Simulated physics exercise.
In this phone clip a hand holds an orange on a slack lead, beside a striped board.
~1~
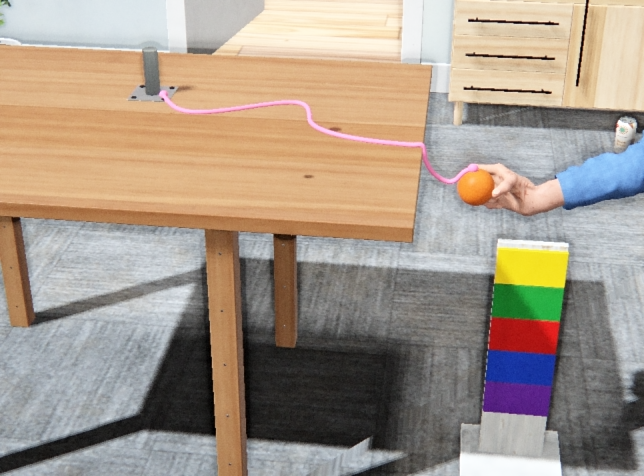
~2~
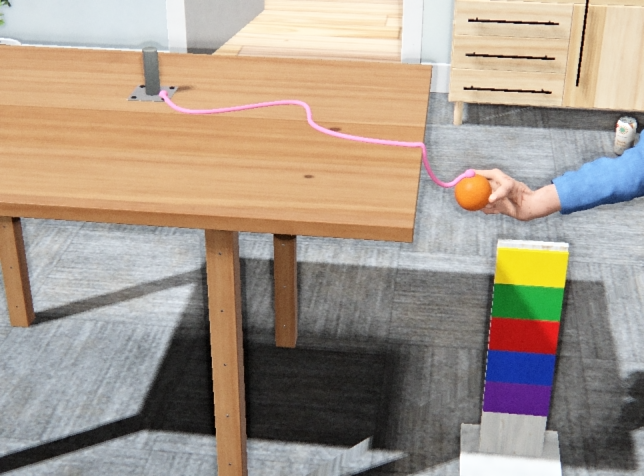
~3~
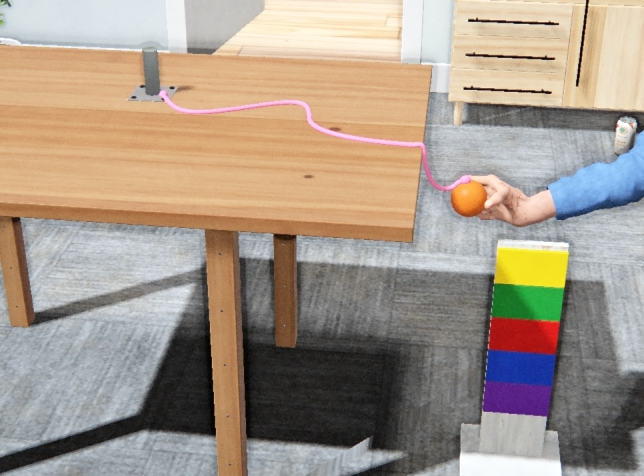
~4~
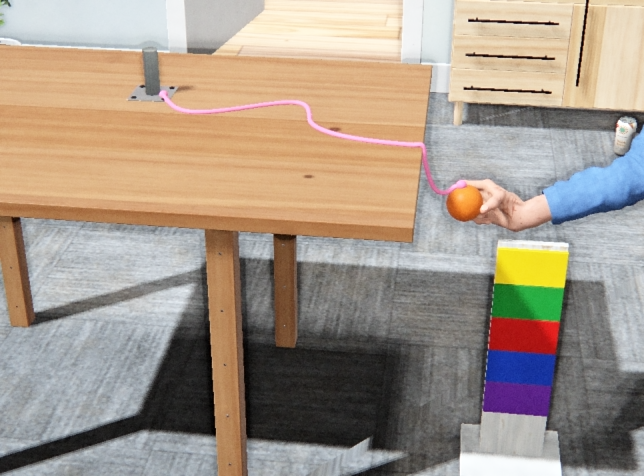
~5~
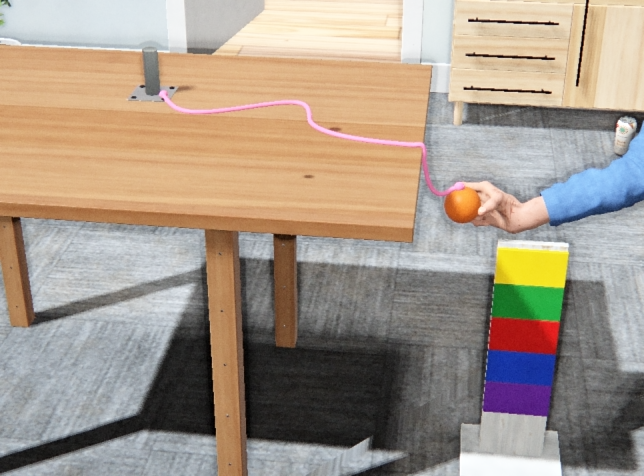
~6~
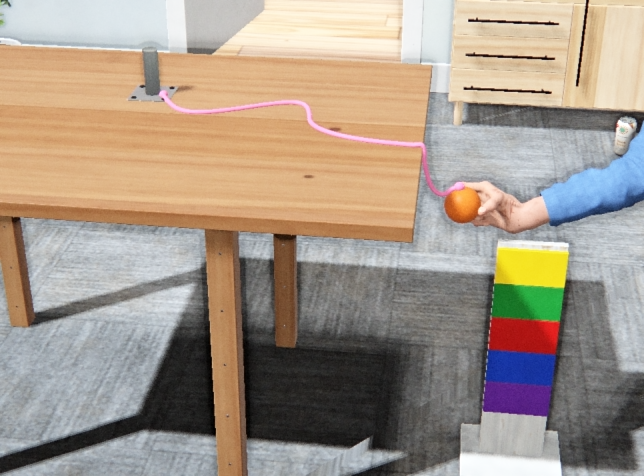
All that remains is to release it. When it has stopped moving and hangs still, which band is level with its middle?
Green.
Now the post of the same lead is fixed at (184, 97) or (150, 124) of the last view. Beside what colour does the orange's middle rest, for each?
Trial 1 - red; trial 2 - red.
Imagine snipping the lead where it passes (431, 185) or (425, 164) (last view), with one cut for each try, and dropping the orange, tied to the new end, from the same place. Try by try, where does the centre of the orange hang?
Roughly at (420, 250) the first time and at (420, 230) the second.
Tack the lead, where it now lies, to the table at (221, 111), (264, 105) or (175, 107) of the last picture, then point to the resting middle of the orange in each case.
(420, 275), (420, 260) and (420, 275).
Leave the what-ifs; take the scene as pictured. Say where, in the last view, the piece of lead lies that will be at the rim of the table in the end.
(345, 137), give or take.
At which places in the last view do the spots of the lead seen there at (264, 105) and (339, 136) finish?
Roughly (288, 110) for the first and (418, 128) for the second.
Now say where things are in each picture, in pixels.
The first picture shows orange (476, 187); yellow (531, 269); green (527, 303); red (524, 337); blue (520, 369); purple (517, 400).
The second picture shows orange (473, 192); lead through (175, 107) (241, 109) (308, 109) (340, 136) (414, 145).
The third picture shows orange (469, 198).
The fourth picture shows orange (465, 203); lead through (175, 107) (241, 109) (308, 109) (340, 136) (414, 145).
The fifth picture shows orange (463, 205).
The sixth picture shows orange (463, 205); lead through (175, 107) (241, 109) (308, 109) (340, 136) (414, 145).
Soon after, orange near (426, 276); level with green.
After that, orange near (413, 277); level with green.
In the end, orange near (422, 284); level with green. Its middle rests at the green band.
